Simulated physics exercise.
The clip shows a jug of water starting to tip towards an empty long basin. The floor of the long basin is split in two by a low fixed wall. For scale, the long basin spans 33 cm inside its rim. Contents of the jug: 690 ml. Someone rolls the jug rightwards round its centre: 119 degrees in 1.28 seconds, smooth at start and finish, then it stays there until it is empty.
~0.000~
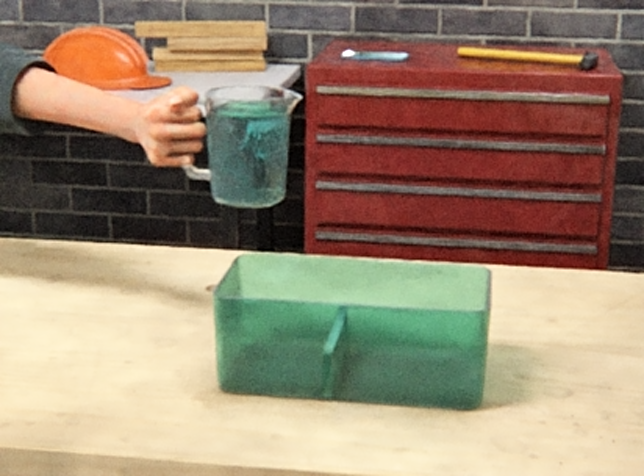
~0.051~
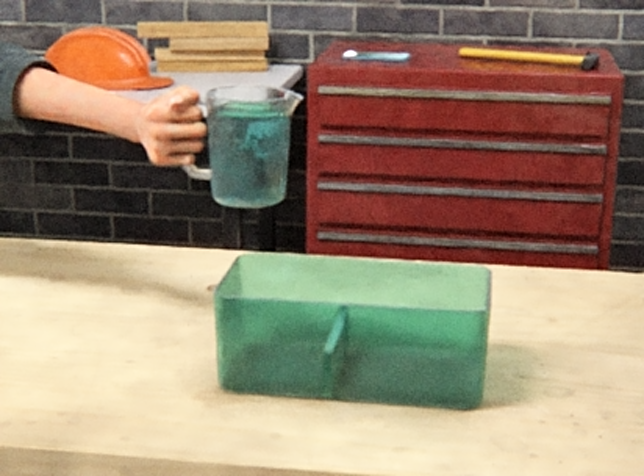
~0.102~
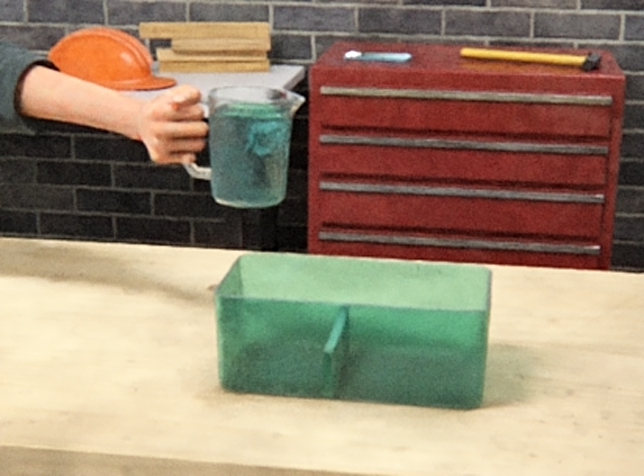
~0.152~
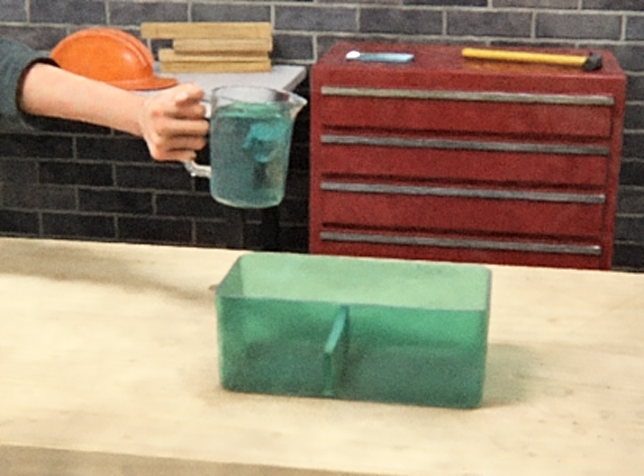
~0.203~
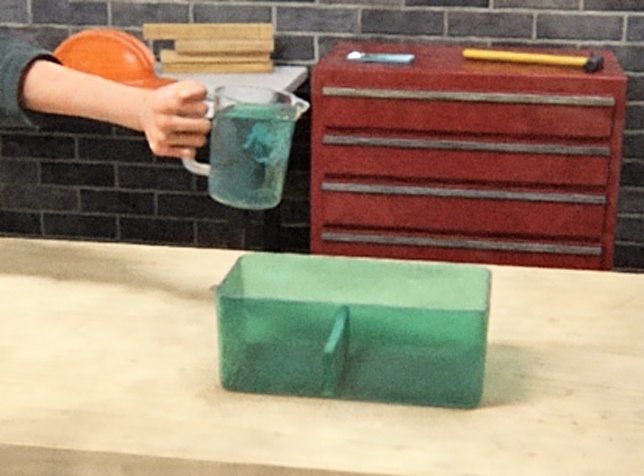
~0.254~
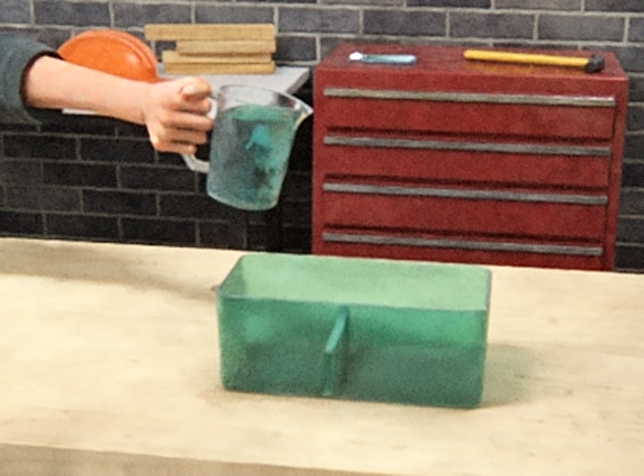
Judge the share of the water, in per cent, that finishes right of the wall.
86 percent, roughly.
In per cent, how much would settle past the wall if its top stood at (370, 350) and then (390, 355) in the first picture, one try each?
I'd put it at about 50 per cent for the first and about 15 per cent for the second.
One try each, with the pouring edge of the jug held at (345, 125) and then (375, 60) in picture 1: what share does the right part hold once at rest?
95 and 80 %.
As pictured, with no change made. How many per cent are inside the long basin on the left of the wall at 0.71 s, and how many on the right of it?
I'd say some 0 in a hundred on the left and 4 on the right.
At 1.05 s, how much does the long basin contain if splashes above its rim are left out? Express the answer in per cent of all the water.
Some 60 per cent.
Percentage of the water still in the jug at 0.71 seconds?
Portion remaining: Approx. 80 per cent.
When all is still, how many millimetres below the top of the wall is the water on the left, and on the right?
Left 52 mm, right 34 mm.
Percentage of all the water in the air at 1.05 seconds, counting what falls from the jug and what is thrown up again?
20 in a hundred, give or take.
By 0.71 s the tilt is 70° and 79 per cent is still to pour, 0 is left of the wall and 4 right of it.
By 1.05 s the tilt is 110° and 18 per cent is still to pour, 1 is left of the wall and 60 right of it.
By 1.40 s the tilt is 119° and 0 per cent is still to pour, 12 is left of the wall and 86 right of it.
By 1.78 s the tilt is 119° and 0 per cent is still to pour, 13 is left of the wall and 86 right of it.
At rest 13 per cent lies left of the wall, 86 right of it and 1 outside.
